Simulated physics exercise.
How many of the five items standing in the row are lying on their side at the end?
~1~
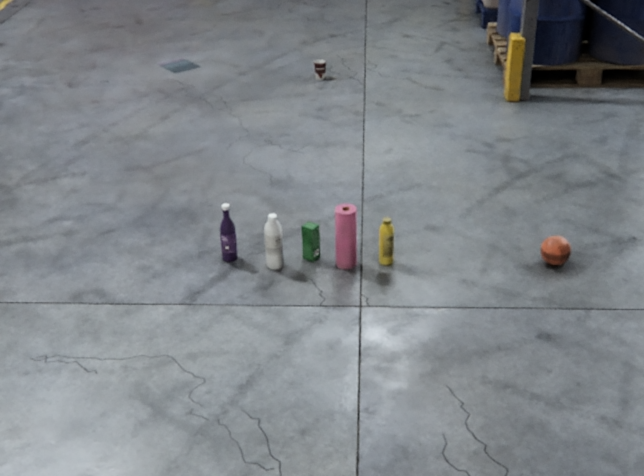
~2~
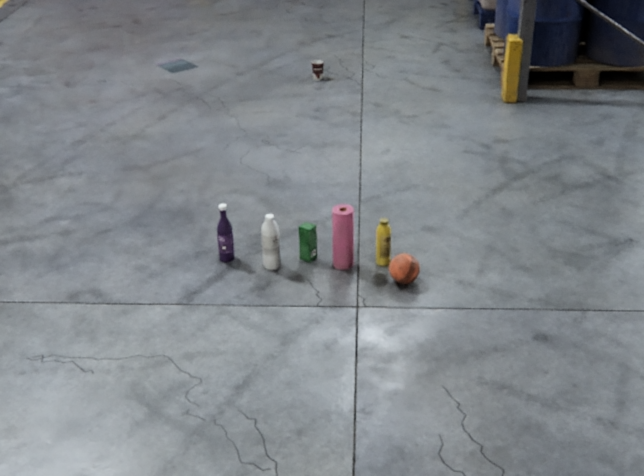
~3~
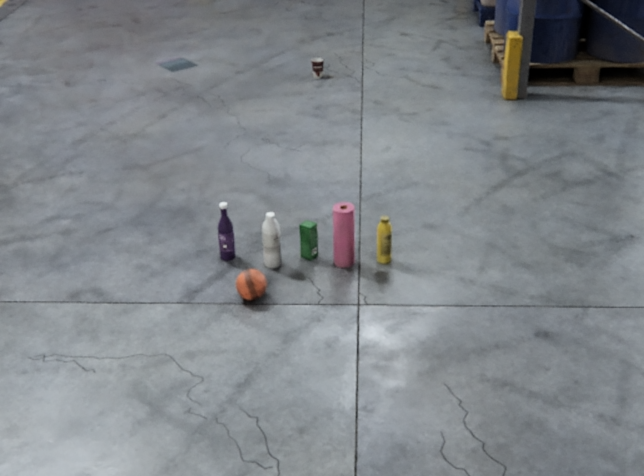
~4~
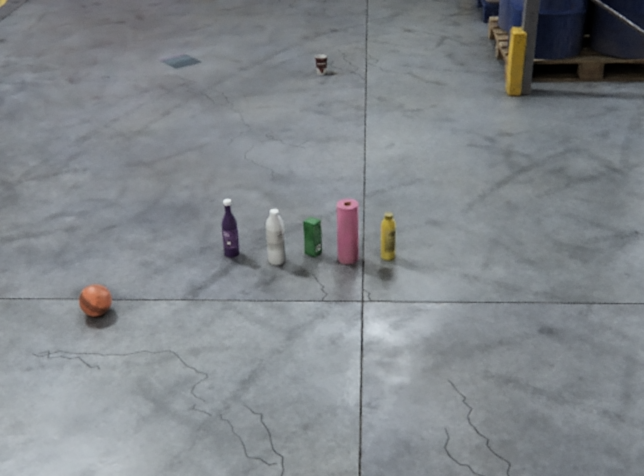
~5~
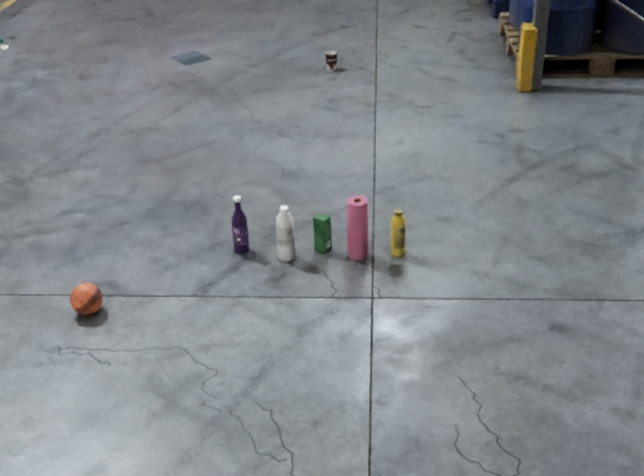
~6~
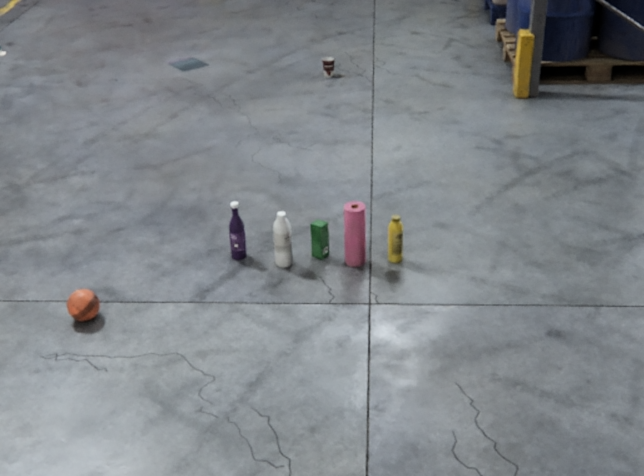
None of them are lying down. The three bottles, the green carton and the pink roll all still stand upright.
